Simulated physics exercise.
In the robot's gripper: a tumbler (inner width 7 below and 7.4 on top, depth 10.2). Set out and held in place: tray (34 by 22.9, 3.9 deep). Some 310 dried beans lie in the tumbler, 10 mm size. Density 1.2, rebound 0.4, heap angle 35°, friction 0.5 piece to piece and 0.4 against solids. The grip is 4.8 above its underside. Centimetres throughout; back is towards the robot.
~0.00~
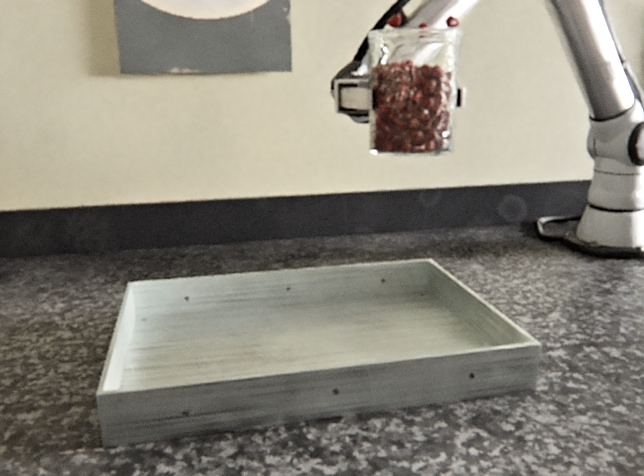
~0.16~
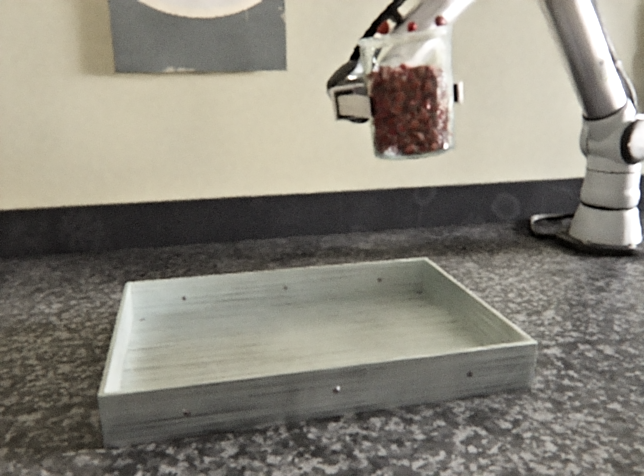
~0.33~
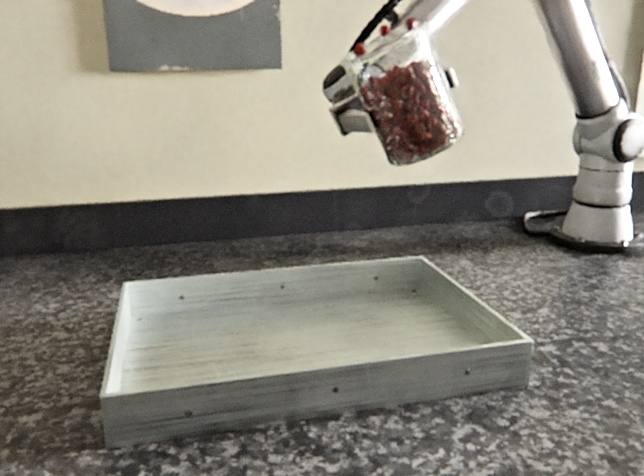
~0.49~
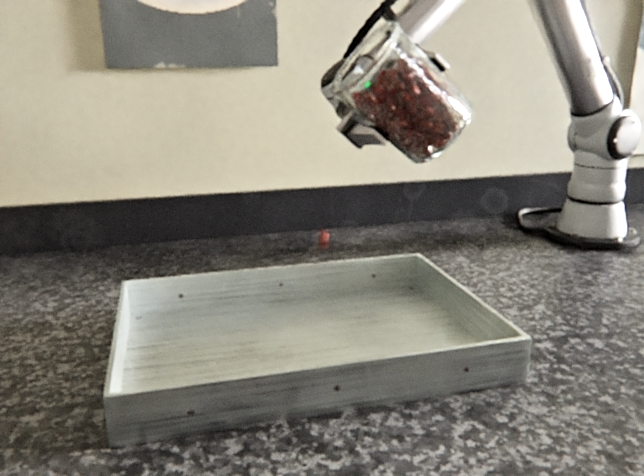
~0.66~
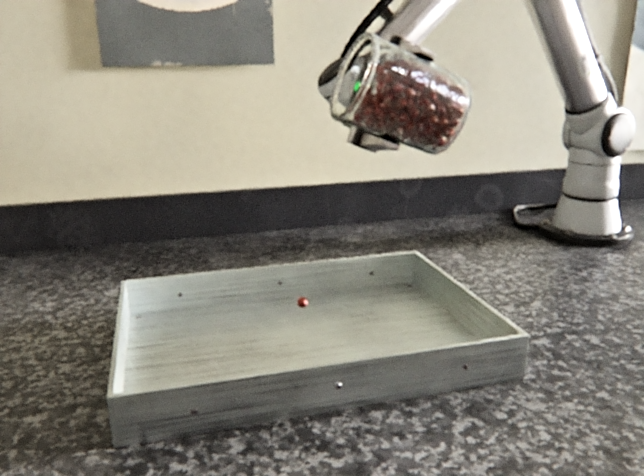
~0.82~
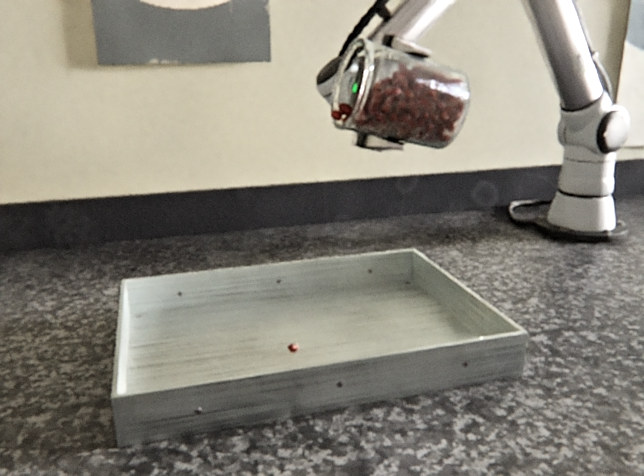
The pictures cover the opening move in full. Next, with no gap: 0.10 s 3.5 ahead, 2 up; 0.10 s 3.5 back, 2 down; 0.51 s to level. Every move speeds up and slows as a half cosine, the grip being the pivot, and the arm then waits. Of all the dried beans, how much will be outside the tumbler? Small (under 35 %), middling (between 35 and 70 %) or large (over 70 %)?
Outside the tumbler the share is middling, between 35 and 70 %.
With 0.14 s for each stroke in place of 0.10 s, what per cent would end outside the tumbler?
Then about 20 per cent.
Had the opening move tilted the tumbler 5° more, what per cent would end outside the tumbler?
Then about 60 per cent.
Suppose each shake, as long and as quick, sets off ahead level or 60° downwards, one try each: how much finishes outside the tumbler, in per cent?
Some 30 and 0 per cent.
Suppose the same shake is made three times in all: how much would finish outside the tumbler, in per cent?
Then about 70 per cent.
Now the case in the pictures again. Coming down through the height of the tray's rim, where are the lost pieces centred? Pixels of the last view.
Around (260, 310).
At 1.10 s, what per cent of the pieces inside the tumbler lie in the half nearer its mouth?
About 60 per cent.
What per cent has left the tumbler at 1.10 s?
Near 45 per cent so far.
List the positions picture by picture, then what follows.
The tumbler middle at (413, 95), level; upper third of the load around (411, 79), from x 375 to 450, top at y 20; 307 in the tumbler, in the first picture.
The tumbler middle at (409, 96), tilted 7° forward; upper third of the load around (408, 80), from x 375 to 445, top at y 20, in the second picture.
The tumbler middle at (406, 97), tilted 26° forward; upper third of the load around (406, 82), from x 360 to 455, top at y 25, in the third picture.
The tumbler middle at (404, 97), tilted 49° forward; upper third of the load around (408, 84), from x 325 to 460, top at y 60; 306 in the tumbler, 1 in flight or on a rim, in the fourth picture.
The tumbler middle at (402, 98), tilted 68° forward; upper third of the load around (413, 84), from x 305 to 460, top at y 65; 306 in the tumbler, 1 in the tray, in the fifth picture.
The tumbler middle at (401, 98), tilted 75° forward; upper third of the load around (415, 84), from x 295 to 460, top at y 65; 306 in the tumbler, 1 in the tray, in the sixth picture.
After 1.10 s, tilted 70° forward, highest piece 25 above the table; 164 in the tumbler, 3 in the tray, 140 in flight or on a rim.
After 1.39 s, tilted 13° forward, highest piece 28 above the table; 155 in the tray, 152 in the tumbler.
After 1.73 s, level, highest piece 25 above the table; 155 in the tray, 152 in the tumbler.
After 2.78 s, level, highest piece 25 above the table; 155 in the tray, 152 in the tumbler.
In the end, 155 in the tray, 152 in the tumbler. That is 50 % outside the tumbler.
